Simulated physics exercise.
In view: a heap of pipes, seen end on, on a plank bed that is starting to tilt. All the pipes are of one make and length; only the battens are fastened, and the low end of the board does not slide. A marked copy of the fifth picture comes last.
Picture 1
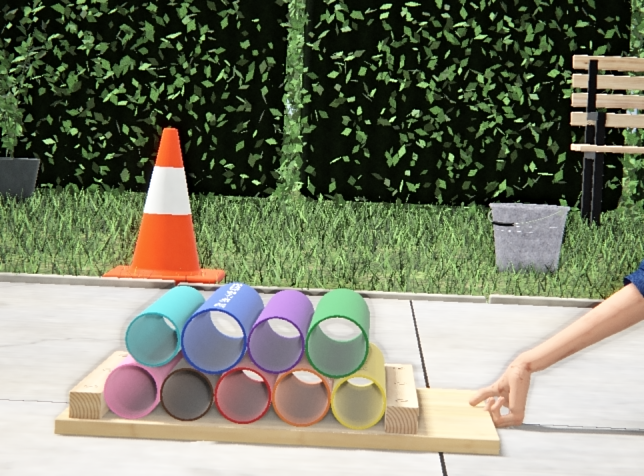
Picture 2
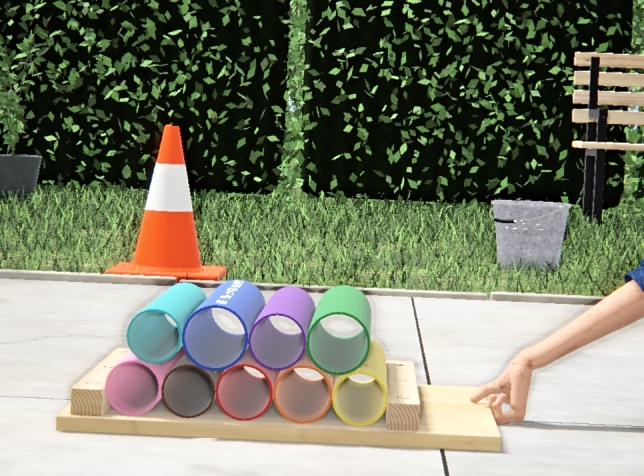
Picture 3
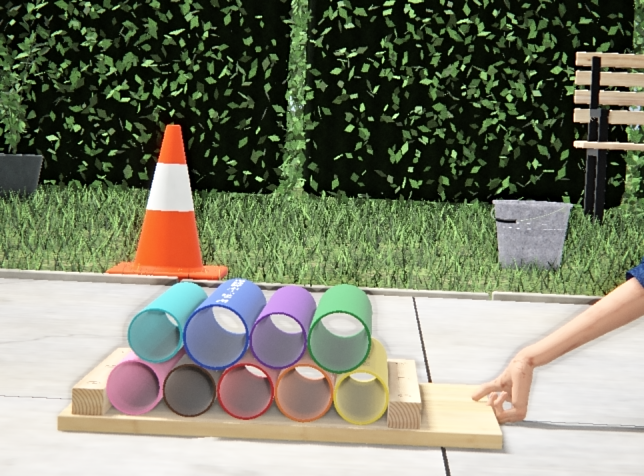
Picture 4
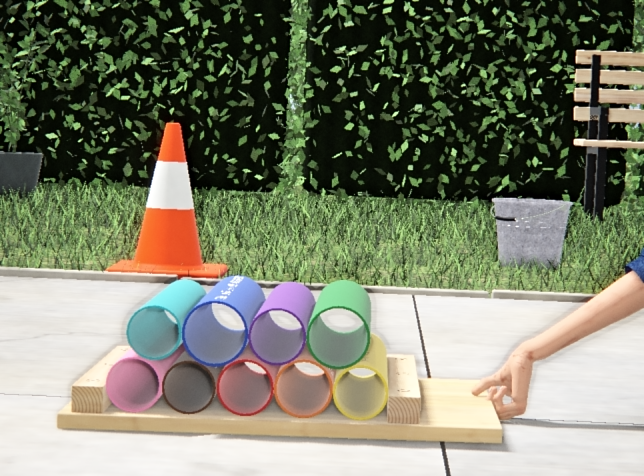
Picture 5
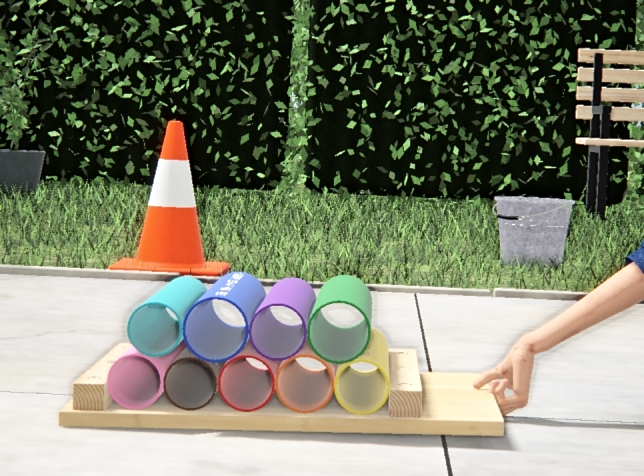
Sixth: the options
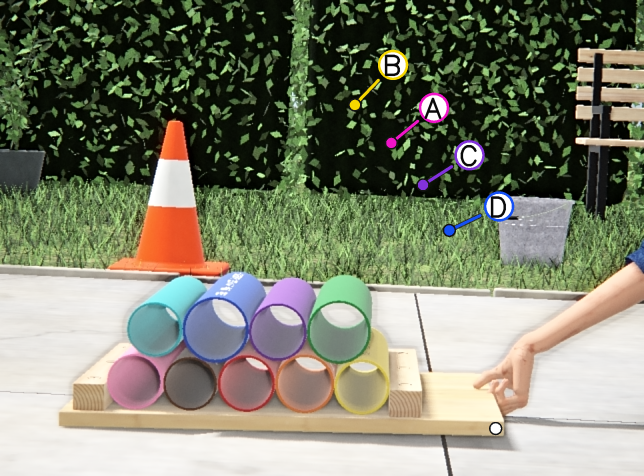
A hand gripping the right end of a wooden board shifted only very slightly, and the board with its two rows of colourful pipes barely moved, while the cone and bench stayed behind it.
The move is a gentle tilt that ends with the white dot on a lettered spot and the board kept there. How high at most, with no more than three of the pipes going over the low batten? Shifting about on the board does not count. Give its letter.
The last mark within the limit is D.
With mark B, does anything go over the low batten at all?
Yes.
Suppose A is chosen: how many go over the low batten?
At A the number is four.
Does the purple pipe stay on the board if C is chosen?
No, with C.
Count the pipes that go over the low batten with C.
It comes to four.
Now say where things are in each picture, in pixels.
Blue pipe (214, 341); purple pipe (276, 345); green pipe (337, 347), in the first picture.
Green pipe (338, 343); turquoise pipe (154, 336), in the second picture.
Board (288, 394); yellow pipe (361, 397); red pipe (246, 391), in the third picture.
Board (288, 390); pink pipe (134, 384); brown pipe (189, 387), in the fourth picture.
Board (289, 385); pink pipe (135, 381); brown pipe (190, 383), in the fifth picture.
On the marked copy, A at (392, 143); B at (355, 105); C at (423, 185); D at (449, 230); the white dot at (496, 429).
With D. Early on, board at 18°.
Further on, board at 28°.
At the end, board at 28°, three over the low batten (blue, purple, turquoise).
As for the rest, A four over the low batten (blue, purple, green, turquoise); B four over the low batten (blue, purple, green, turquoise); C four over the low batten (blue, purple, green, turquoise).
